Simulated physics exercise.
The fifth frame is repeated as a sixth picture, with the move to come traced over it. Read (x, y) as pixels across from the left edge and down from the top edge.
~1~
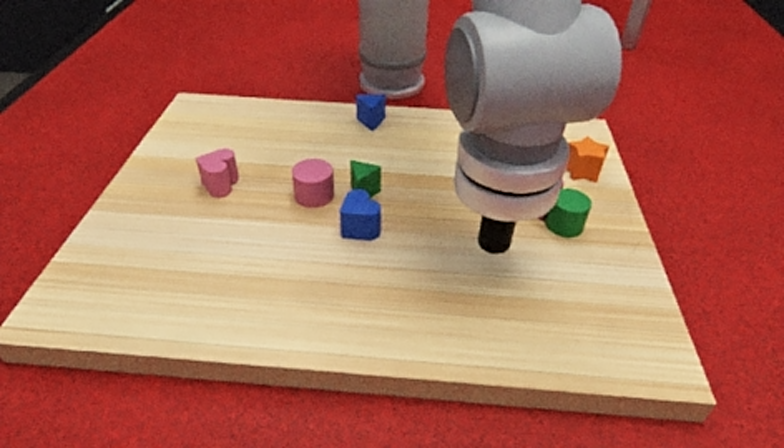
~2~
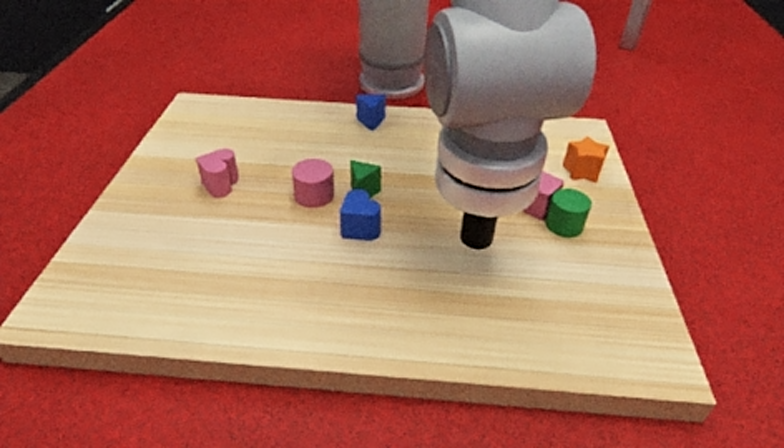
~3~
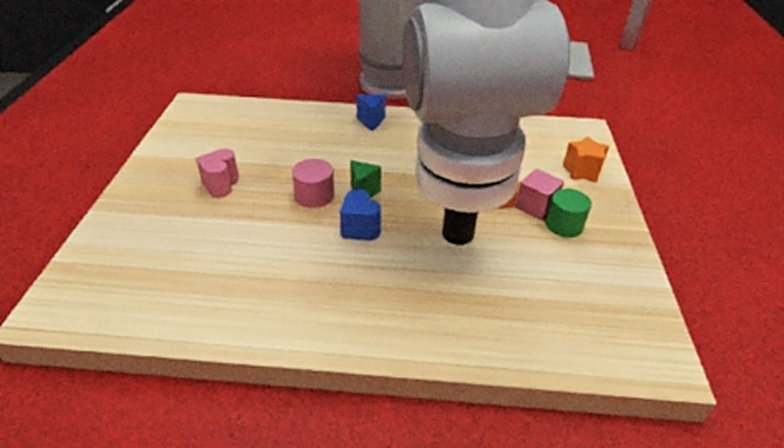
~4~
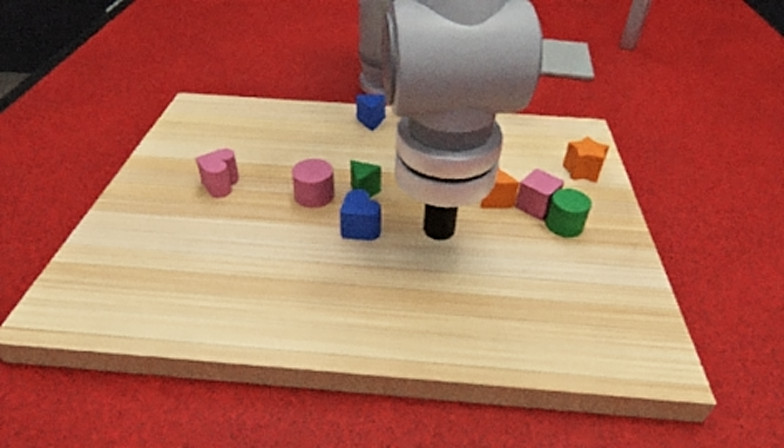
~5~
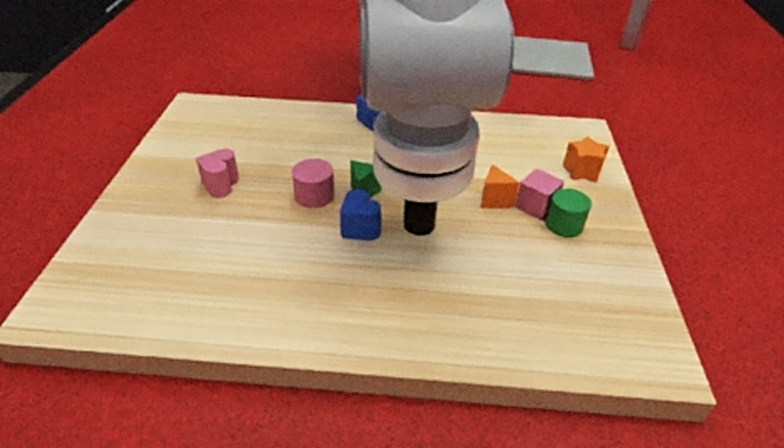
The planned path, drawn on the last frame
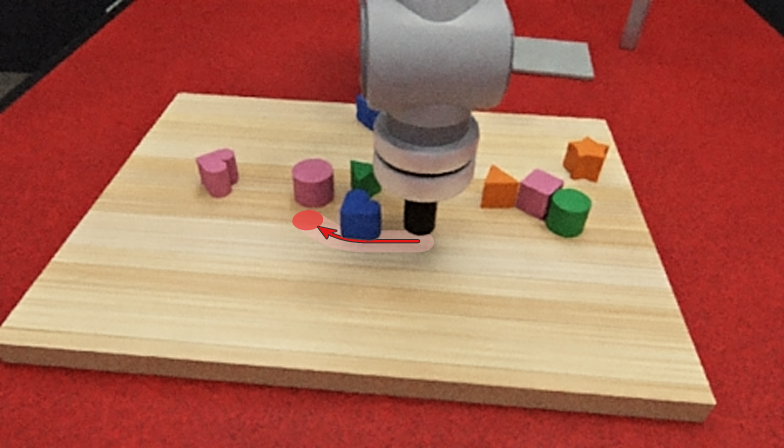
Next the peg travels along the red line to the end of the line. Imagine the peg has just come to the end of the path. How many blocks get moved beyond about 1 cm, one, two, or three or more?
I expect two blocks to be moved by more than 1 cm.
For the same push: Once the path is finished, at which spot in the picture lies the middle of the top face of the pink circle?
Its top middle will sit at (309, 153).
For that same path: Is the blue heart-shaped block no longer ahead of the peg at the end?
No, it doesn't check out.
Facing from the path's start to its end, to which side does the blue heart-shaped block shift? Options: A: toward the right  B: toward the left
I choose A.
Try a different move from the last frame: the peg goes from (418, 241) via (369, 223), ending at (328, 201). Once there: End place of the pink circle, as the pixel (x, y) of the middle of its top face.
It will likely be found at (299, 163).
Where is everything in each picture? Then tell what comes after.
In the first frame, peg tip (494, 244); block tops, pink circle (312, 170); blue heart-shaped block (360, 203); green triangular block (363, 168).
In the second frame, peg (476, 240); blocks unchanged.
In the third frame, peg (458, 235); blocks unchanged.
In the fourth frame, peg (439, 231); blocks unchanged.
In the fifth frame, peg (419, 226); pink circle (312, 170); blue heart-shaped block (360, 203); green triangular block (363, 168).
Path on the board, from (418, 241) through (377, 241) and (337, 237) to (308, 220).
The first path, step by step. One third of the way, peg (376, 227); blue heart-shaped block (346, 200), turned 15° clockwise.
Two thirds of the way, peg (335, 222); pink circle (312, 168); blue heart-shaped block (322, 189), turned 65° clockwise.
At the end, peg (306, 205); pink circle (309, 153); blue heart-shaped block (303, 174), turned 90° clockwise; green triangular block in place.
